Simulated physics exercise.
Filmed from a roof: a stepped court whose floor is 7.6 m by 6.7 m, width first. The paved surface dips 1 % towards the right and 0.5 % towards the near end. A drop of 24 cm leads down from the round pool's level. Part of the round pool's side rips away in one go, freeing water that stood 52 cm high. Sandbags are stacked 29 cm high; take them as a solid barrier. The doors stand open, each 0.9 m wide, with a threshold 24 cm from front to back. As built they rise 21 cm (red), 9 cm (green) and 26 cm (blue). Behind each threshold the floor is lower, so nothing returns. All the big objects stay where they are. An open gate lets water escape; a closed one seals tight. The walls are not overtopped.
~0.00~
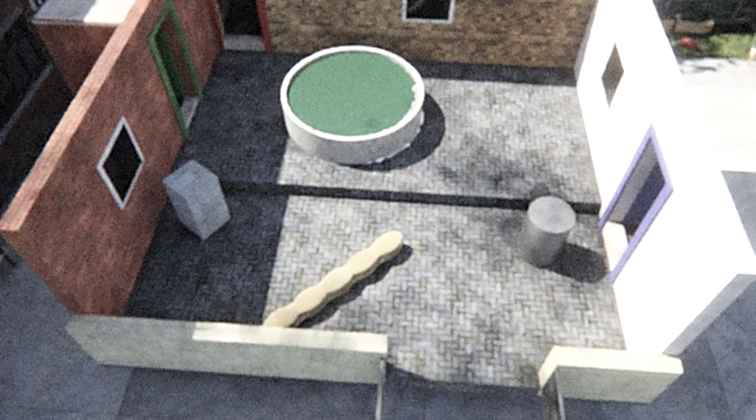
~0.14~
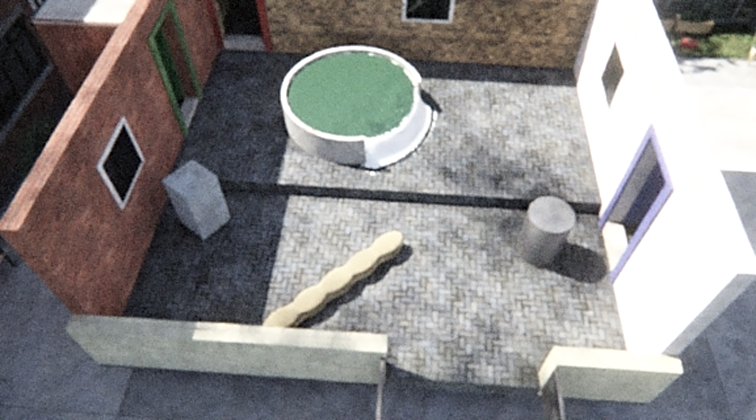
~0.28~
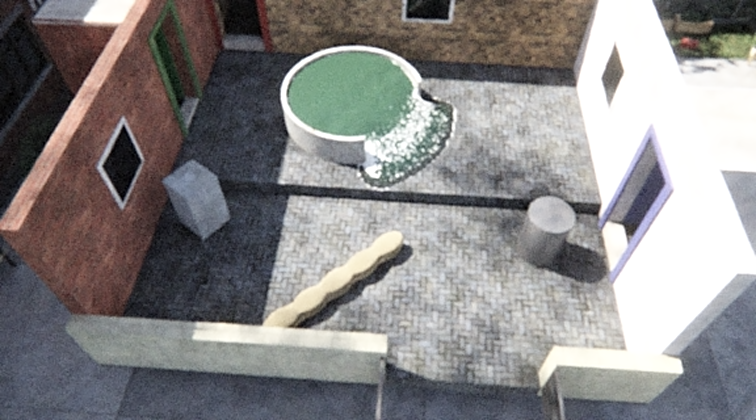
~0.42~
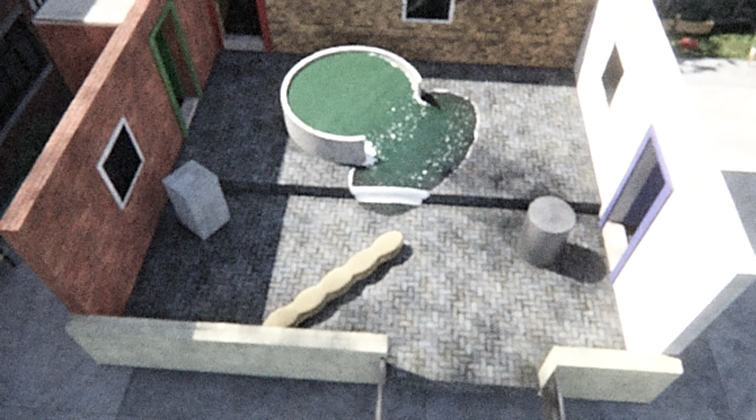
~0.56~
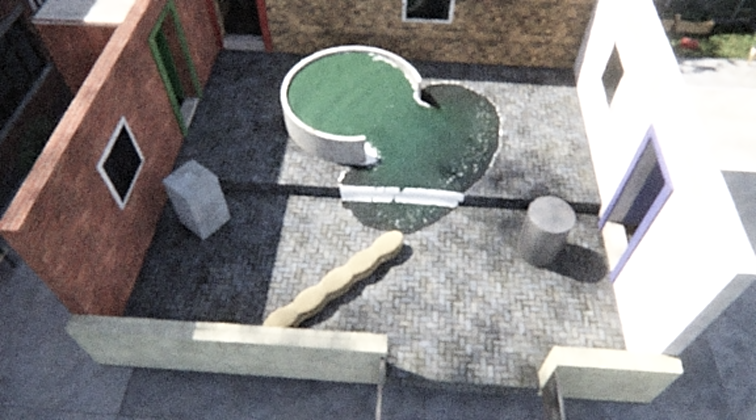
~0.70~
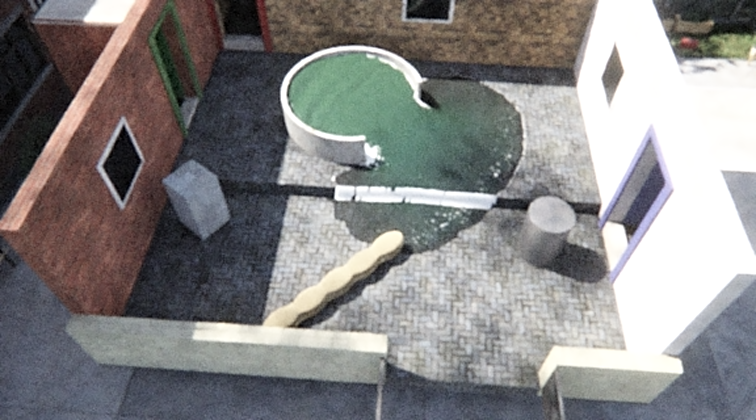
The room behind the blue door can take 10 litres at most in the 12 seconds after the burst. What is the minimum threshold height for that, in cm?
At least 22 cm or so.
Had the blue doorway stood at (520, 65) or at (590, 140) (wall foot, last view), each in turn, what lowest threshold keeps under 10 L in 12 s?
About 6.5 and 18 cm.
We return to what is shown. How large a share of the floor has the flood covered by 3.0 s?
About 45 per cent.
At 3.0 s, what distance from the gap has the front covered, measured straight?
Some 5.4 m out.
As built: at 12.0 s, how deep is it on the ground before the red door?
About 1.0 cm.
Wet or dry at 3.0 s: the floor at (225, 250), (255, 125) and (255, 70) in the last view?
In that order: Dry, not reached, still dry.
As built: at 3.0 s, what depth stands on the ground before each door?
Depths in cm: Red 0, green 0, blue 22.
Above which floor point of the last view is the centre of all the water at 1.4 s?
Around (394, 133).
After 1.4 s water covers 35 % of the floor, deepest (24 cm) near (416, 138); it has not reached the blue door.
After 3.0 s water covers 45 % of the floor, deepest (36 cm) near (607, 377); 22 cm at the blue door, 2 litres in over its 26 cm threshold.
After 12.0 s water covers 70 % of the floor, deepest (12 cm) near (632, 379); 9 cm at the blue door, 3 litres in over its 26 cm threshold.
At the blue door as built, the water arrived by 1.6 s and peaked near 23 cm at 2.0 s.
With a threshold of 19 cm, 21 litres would have come in within the 12 s; with 26 cm, 3 litres. So under 10 litres takes about 22 cm.
